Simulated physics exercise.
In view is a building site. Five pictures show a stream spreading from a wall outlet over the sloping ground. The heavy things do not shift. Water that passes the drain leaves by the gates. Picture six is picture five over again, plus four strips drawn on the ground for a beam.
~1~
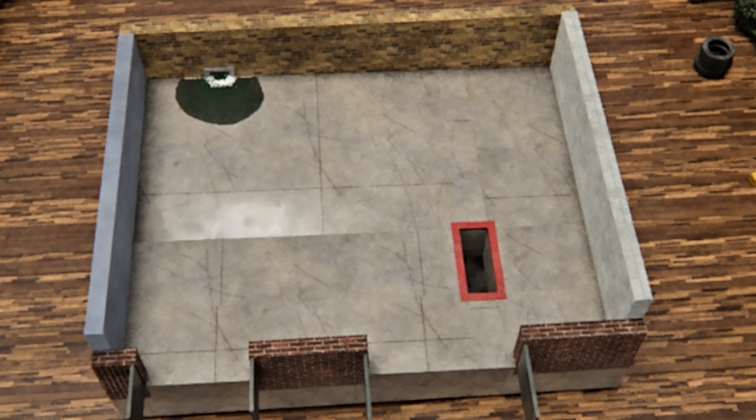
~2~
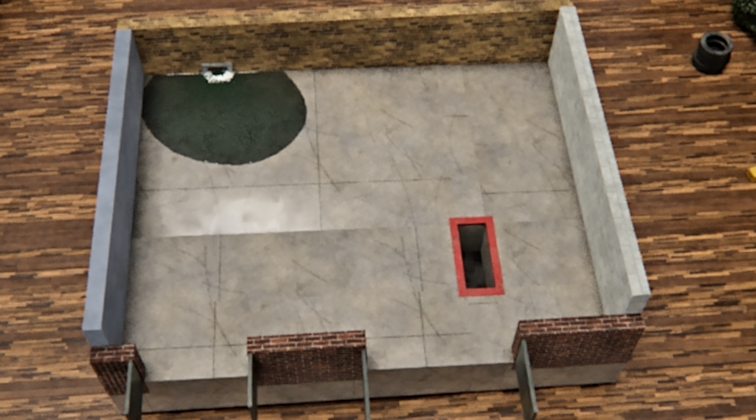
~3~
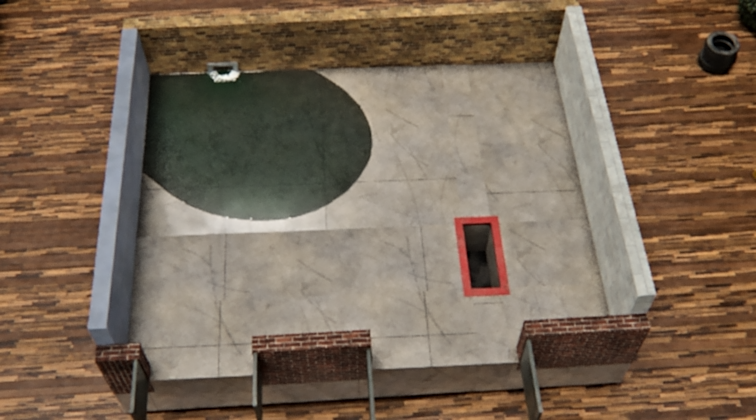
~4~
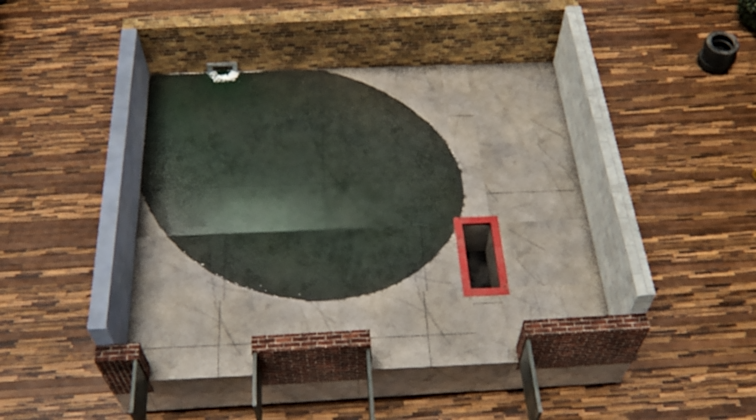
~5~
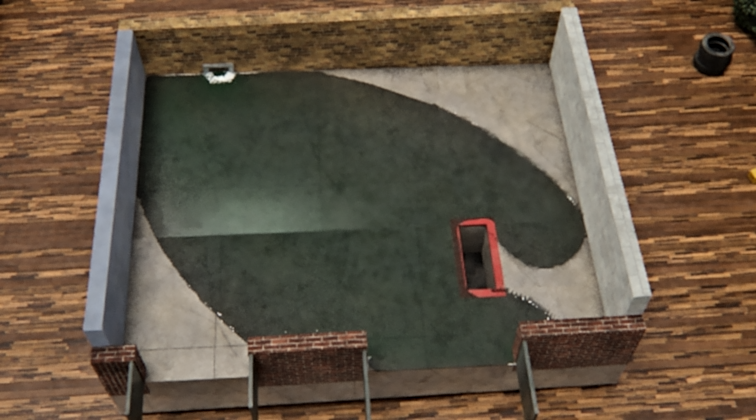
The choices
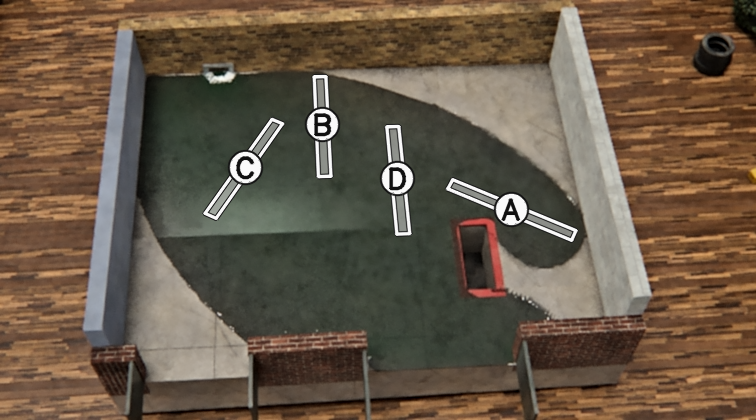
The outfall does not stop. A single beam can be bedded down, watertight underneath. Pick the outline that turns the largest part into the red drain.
A is best.
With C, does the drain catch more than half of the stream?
No, it does not.
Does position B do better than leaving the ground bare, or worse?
Position B is worse.
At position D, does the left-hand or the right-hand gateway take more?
The right one.
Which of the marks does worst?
D.
In white, A from (450, 184) to (573, 235); B from (324, 176) to (320, 76); C from (210, 215) to (277, 121); D from (403, 233) to (392, 126).
With A, about 53 % of the stream goes into the red drain, about 44 % out by the gates.
With B, about 37 % of the stream goes into the red drain, about 60 % out by the gates.
With C, about 35 % of the stream goes into the red drain, about 65 % out by the gates.
With D, about 26 % of the stream goes into the red drain, about 72 % out by the gates.
